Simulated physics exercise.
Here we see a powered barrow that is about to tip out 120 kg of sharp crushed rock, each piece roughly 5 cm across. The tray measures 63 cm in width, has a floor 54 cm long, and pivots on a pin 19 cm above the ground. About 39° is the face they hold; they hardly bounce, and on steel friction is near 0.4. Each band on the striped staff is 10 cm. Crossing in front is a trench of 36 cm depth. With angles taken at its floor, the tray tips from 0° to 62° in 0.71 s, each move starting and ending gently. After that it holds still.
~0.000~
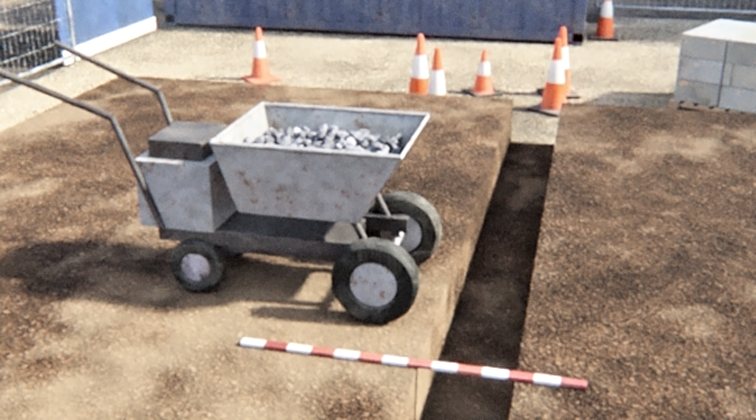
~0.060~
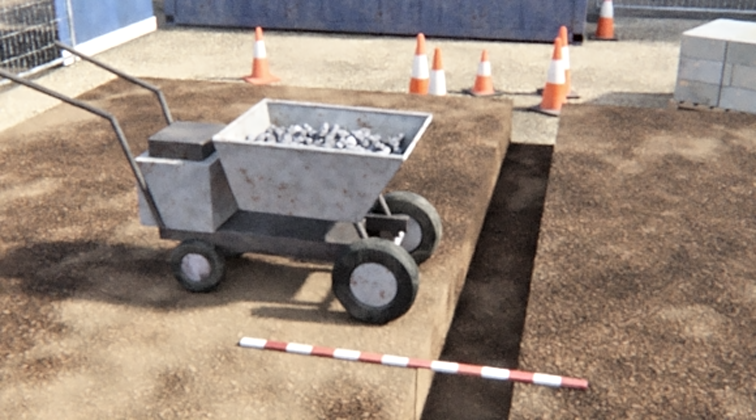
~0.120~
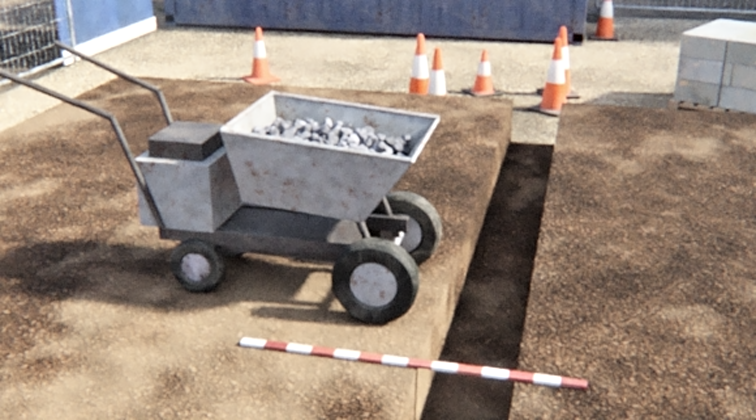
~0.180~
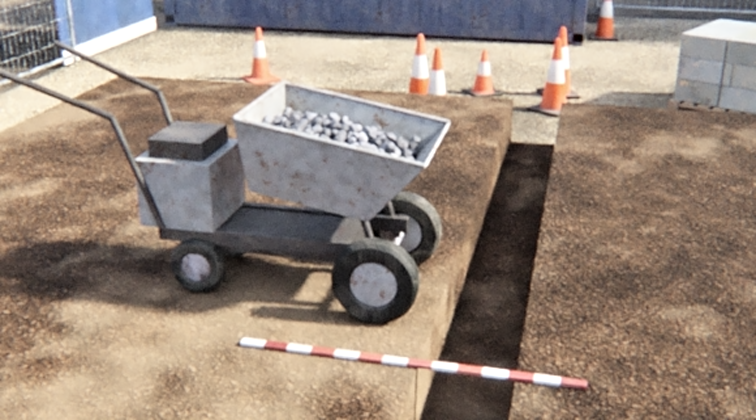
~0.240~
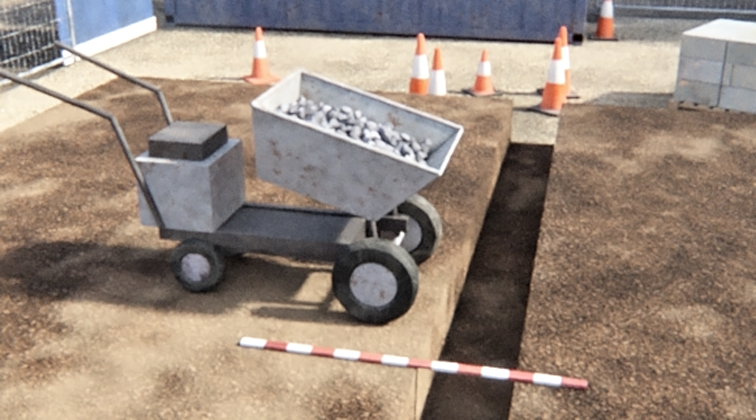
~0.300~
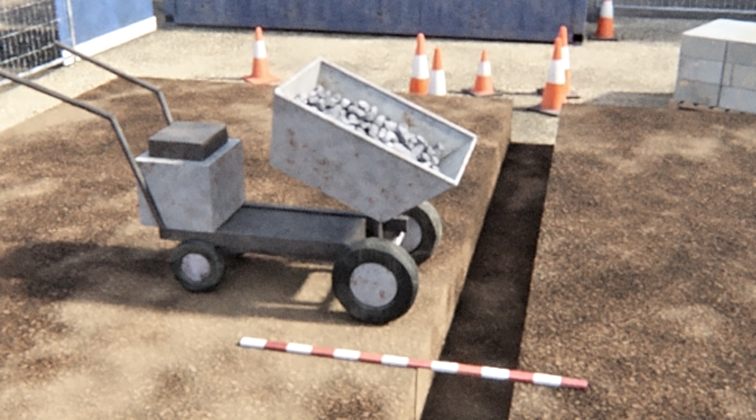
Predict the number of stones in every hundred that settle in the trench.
Close to 3 in a hundred.
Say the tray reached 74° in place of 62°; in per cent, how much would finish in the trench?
It comes out at about 15 percent.
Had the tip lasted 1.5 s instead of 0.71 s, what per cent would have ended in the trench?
With that timing, about 5 per cent.
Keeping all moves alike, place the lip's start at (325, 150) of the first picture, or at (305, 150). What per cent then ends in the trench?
The first gives about 30 percent and the second about 40 percent.
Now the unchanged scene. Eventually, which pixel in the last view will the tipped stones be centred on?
Their middle ends up near (587, 310).
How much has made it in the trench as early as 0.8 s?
By that moment, roughly 0 per cent of the load.
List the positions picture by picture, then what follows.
In the first frame, the tray is at 0°, its lip at (401, 158); the top of the load is at (326, 136).
In the second frame, lip at (404, 159), floor tilted 1°, highest stones at (326, 135); the stones move at 0.3 m/s on average.
In the third frame, the tray is at 5°, its lip at (412, 161); the top of the load is at (304, 128); the stones move at 0.6 m/s on average.
In the fourth frame, the tray is at 10°, its lip at (425, 166); the top of the load is at (303, 118); the stones move at 0.9 m/s on average.
In the fifth frame, the tray is at 16°, its lip at (440, 174); the top of the load is at (315, 110); the stones move at 1.1 m/s on average.
In the sixth frame, the tray is at 24°, its lip at (456, 184); the top of the load is at (319, 101); the stones move at 1.2 m/s on average.
After 0.5 s the floor is at 52°; 100 % in the tray; the foremost stones are at (484, 206).
After 0.8 s the floor is at 62°; 91 % in the tray, 2 % in the trench, 7 % past the trench; the foremost stones are at (574, 280).
After 1.2 s the floor is at 62°; 66 % in the tray, 2 % in the trench, 33 % past the trench; the foremost stones are at (697, 332).
After 3.1 s the floor is at 62°; 60 % in the tray, 3 % in the trench, 37 % past the trench; the foremost stones are at (753, 326).
